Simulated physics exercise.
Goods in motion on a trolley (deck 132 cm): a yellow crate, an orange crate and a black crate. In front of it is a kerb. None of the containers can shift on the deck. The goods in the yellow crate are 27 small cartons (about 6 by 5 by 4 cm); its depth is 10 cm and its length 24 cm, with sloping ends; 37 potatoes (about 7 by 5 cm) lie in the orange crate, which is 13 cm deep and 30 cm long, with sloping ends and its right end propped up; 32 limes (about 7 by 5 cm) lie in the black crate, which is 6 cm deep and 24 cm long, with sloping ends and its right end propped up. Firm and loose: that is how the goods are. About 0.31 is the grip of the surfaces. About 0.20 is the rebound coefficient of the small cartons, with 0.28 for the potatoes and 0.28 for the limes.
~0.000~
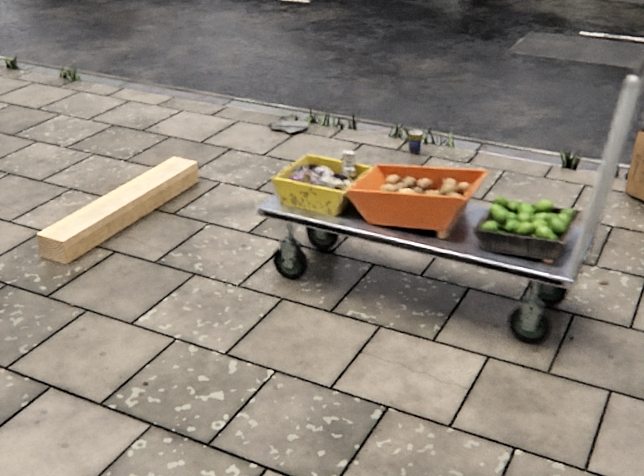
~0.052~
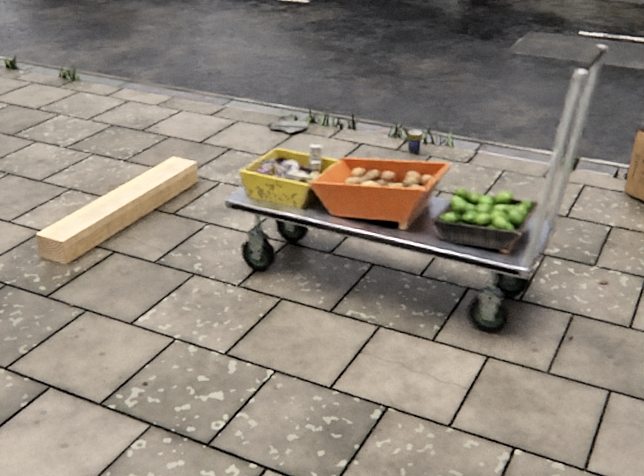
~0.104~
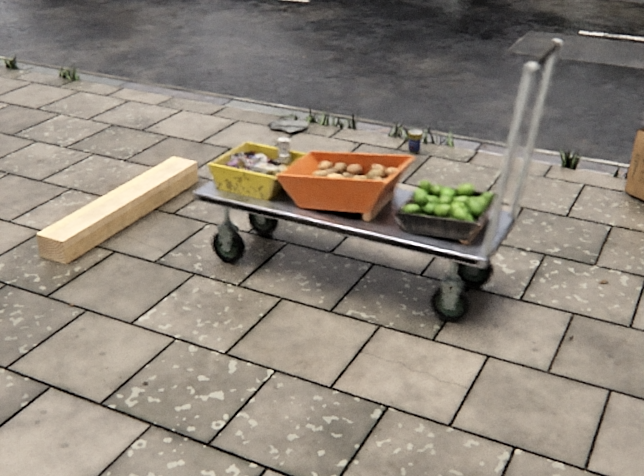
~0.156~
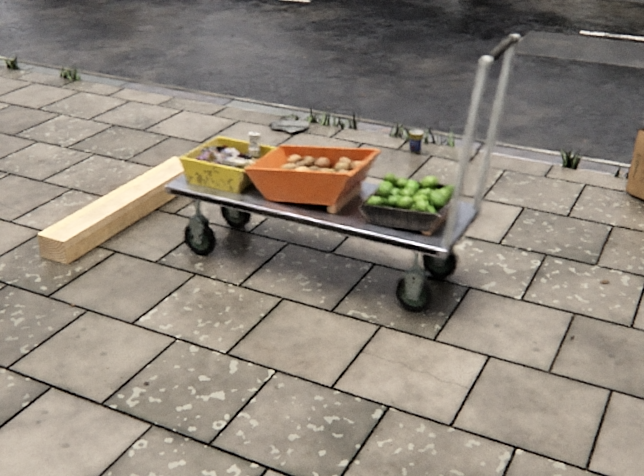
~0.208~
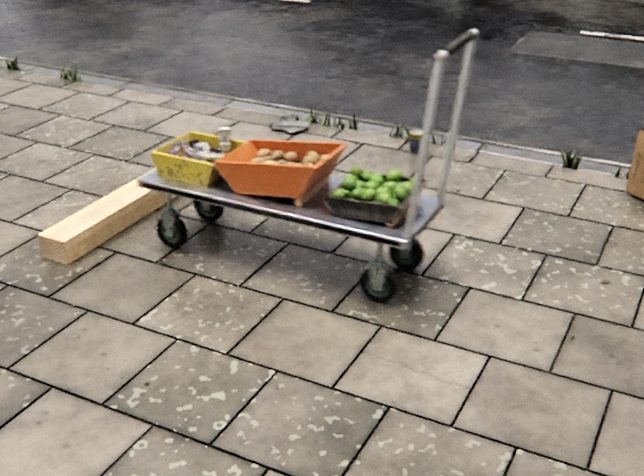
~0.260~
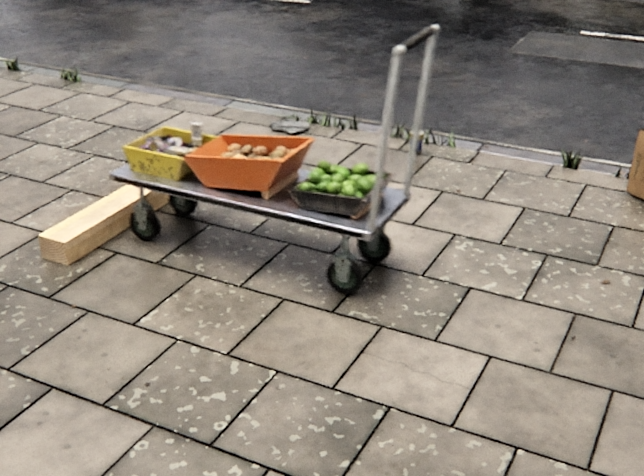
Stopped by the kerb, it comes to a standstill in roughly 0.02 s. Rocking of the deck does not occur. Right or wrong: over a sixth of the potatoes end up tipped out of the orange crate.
Right.
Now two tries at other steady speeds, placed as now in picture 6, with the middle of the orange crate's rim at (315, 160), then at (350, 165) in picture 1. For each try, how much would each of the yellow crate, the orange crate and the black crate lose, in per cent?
Losses in order of the tries would be yellow crate 0 and 10 %, orange crate 0 and 10 %, black crate 20 and 20 %.
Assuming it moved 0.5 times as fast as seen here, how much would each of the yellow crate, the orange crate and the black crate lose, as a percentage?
Yellow crate 0, orange crate 0, black crate 20 per cent.
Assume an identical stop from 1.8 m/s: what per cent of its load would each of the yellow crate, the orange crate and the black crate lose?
Yellow crate 0 %, orange crate 10 %, black crate 20 %.
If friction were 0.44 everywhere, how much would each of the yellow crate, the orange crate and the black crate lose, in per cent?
Yellow crate 10, orange crate 30, black crate 50 per cent.
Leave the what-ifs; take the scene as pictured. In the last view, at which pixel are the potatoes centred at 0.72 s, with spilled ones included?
I'd say near (204, 152).
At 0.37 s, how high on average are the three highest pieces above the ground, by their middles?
I'd guess about 58 cm.
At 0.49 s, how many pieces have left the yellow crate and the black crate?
Yellow crate 3, black crate 12, roughly.
After 0.27 s, impact.
After 0.37 s, yellow crate 26 in, 1 out, orange crate 35 in, 2 out and black crate 29 in, 3 out.
After 0.49 s, yellow crate 24 in, 3 out, orange crate 27 in, 10 out and black crate 20 in, 12 out.
After 0.72 s, yellow crate 21 in, 6 out, orange crate 23 in, 14 out and black crate 17 in, 15 out.
Outcome (at 1.23 s), yellow crate 21 in, 6 out, orange crate 23 in, 14 out and black crate 17 in, 15 out. Asked share, 14 of 37, 38 per cent.
